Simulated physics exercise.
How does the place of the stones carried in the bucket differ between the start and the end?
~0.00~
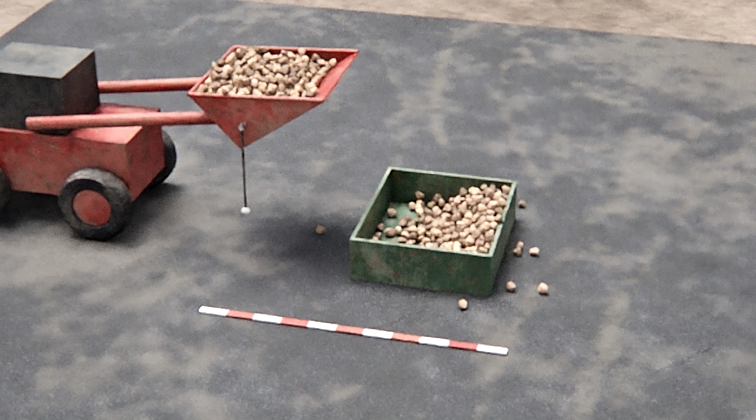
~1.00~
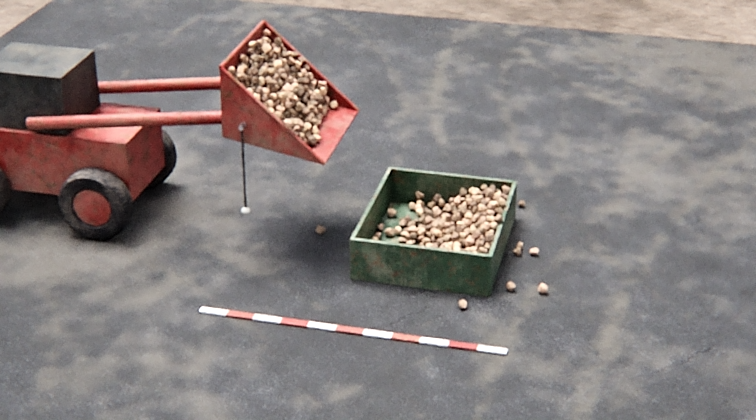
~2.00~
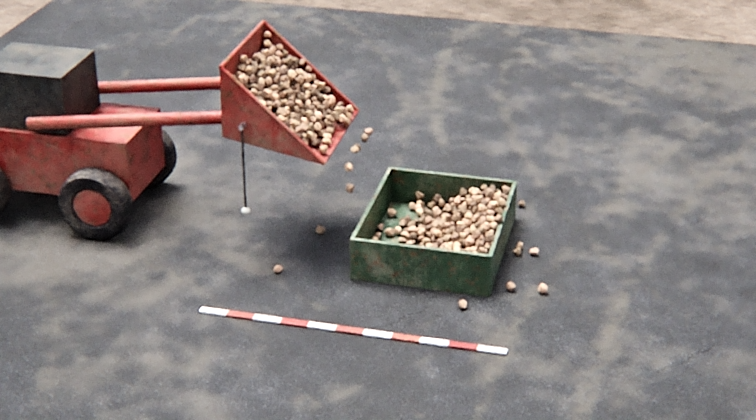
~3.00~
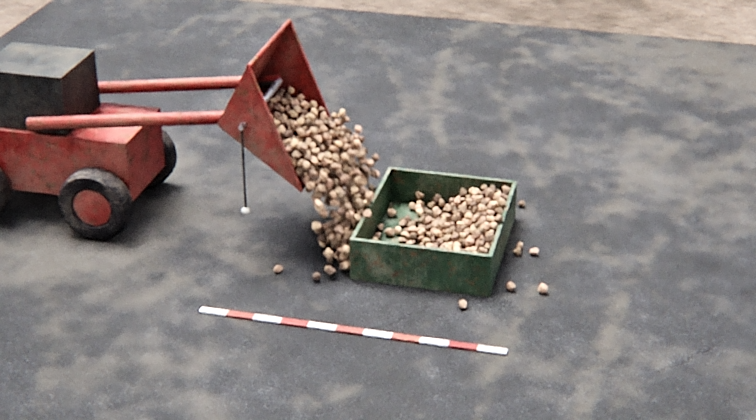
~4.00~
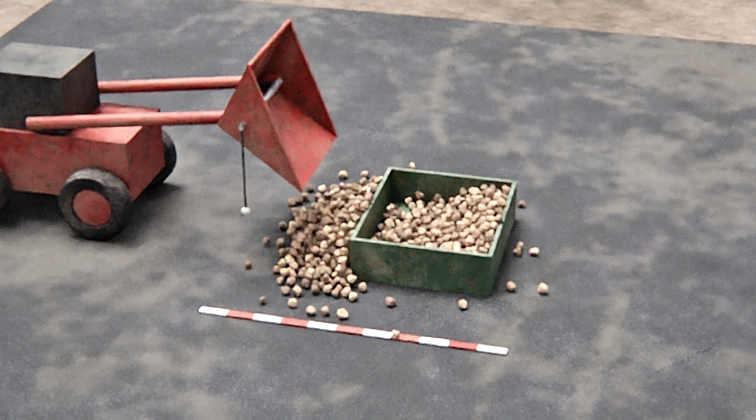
At the start they are heaped in the raised bucket, while at the end they lie lower down and slightly to the right, mostly piled on the floor against the left side of the green bin, with some inside it.
